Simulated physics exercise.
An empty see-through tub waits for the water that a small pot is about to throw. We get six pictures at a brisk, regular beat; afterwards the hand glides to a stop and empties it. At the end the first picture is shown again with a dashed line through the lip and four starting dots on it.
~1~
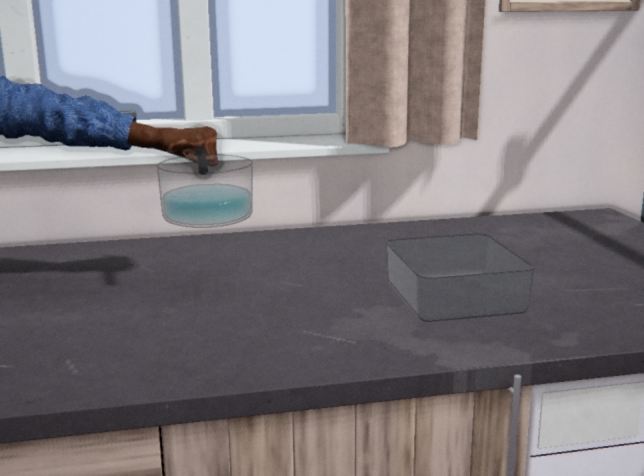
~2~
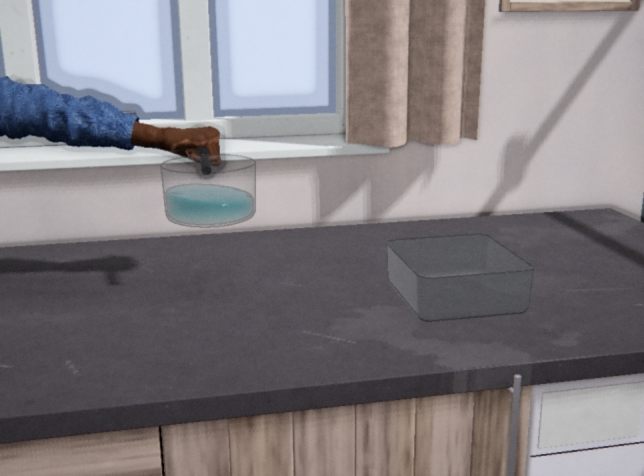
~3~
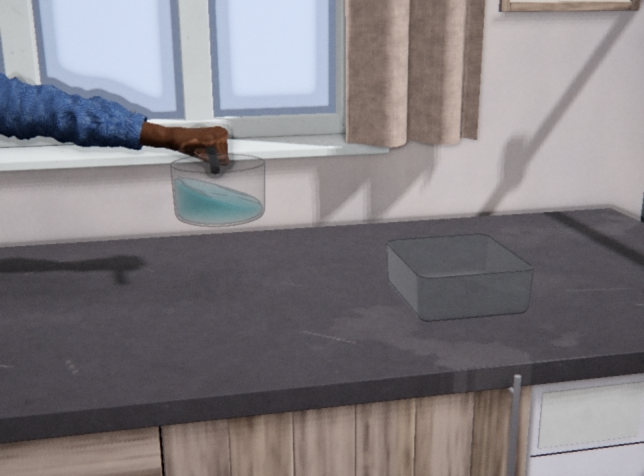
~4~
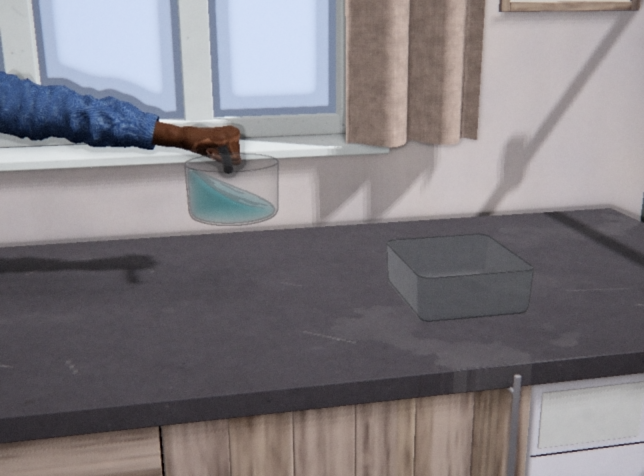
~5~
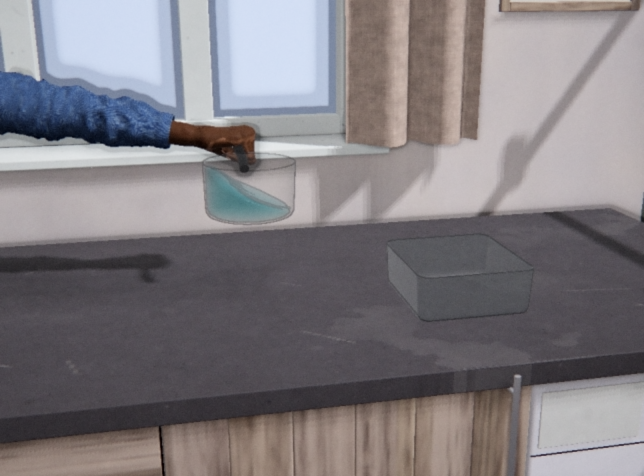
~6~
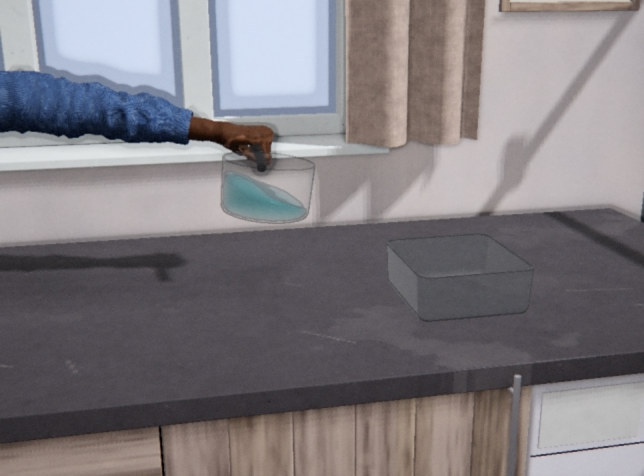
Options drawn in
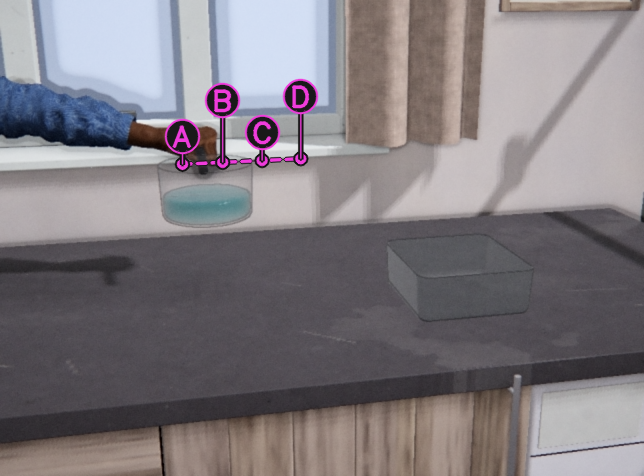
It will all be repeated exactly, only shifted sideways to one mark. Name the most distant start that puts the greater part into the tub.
D is the one.
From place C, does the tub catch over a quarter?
Yes, it does.
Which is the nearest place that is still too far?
Place C.
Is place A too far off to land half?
Yes.
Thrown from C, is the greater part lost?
Yes, it does.
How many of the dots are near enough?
One of the four.
In magenta, A at (182, 164); B at (222, 162); C at (262, 160); D at (300, 158).
If A is chosen, about 1 % lands in the tub, 98 % falls short.
If B is chosen, about 17 % lands in the tub, 80 % falls short and 3 % goes beside or beyond.
If C is chosen, about 37 % lands in the tub, 56 % falls short and 7 % goes beside or beyond.
If D is chosen, about 65 % lands in the tub, 29 % falls short and 5 % goes beside or beyond.
